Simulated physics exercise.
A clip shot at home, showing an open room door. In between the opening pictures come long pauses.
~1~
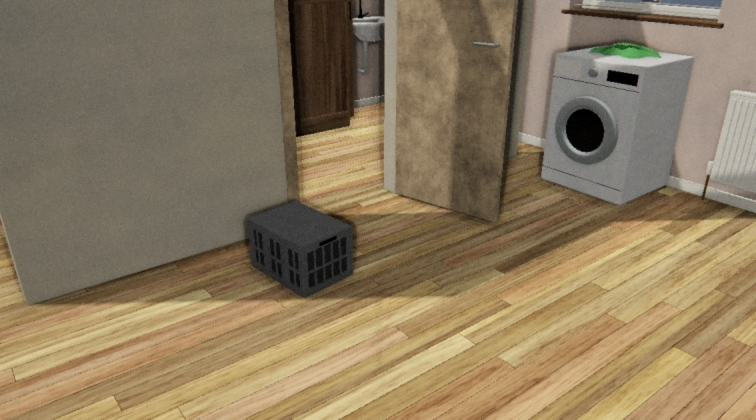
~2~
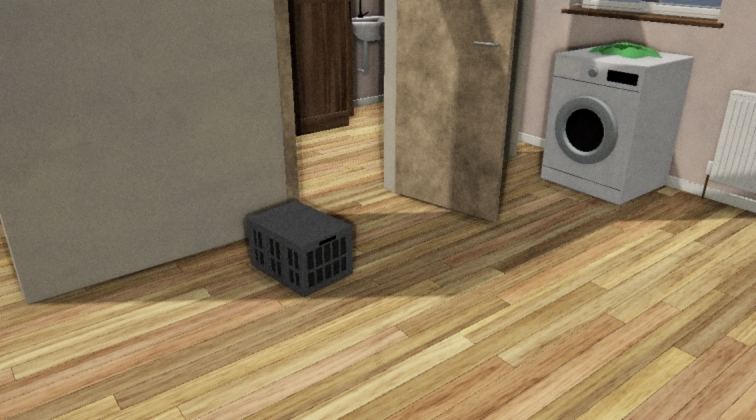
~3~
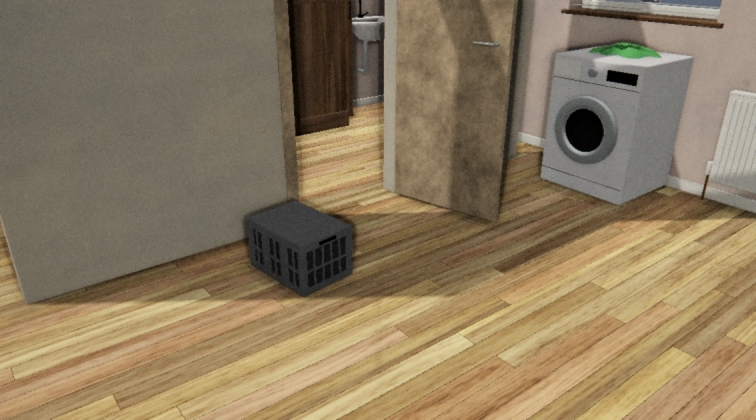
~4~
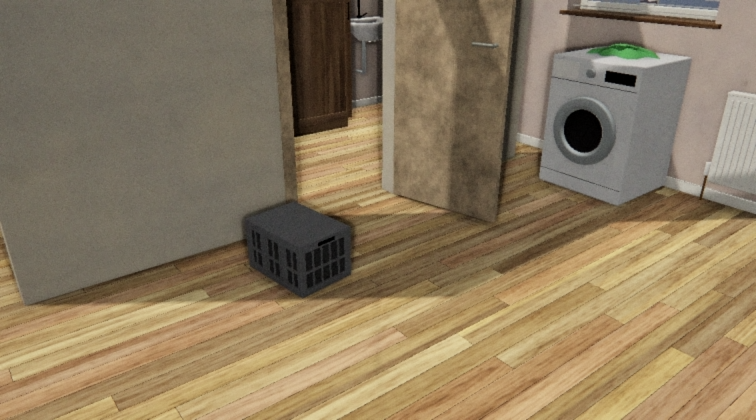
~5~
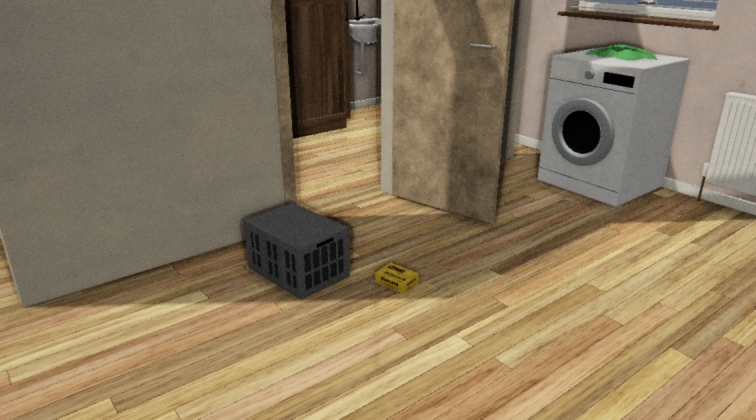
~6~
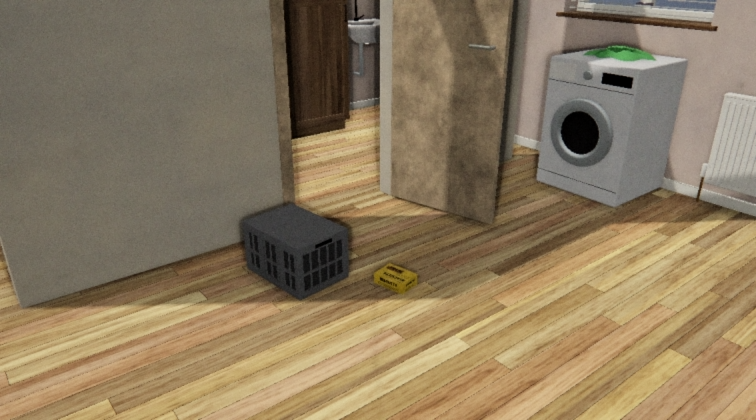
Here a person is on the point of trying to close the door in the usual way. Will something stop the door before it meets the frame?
No, it meets the frame.
Then, 0.80 s past the last view, open by 79°.
Then, 1.30 s past the last view, open by 50°.
Then, 1.80 s past the last view, open by 19°.
Finally, open by 0°; both still in place. Final places as the last picture's camera would see them, yellow packet near (396, 279).
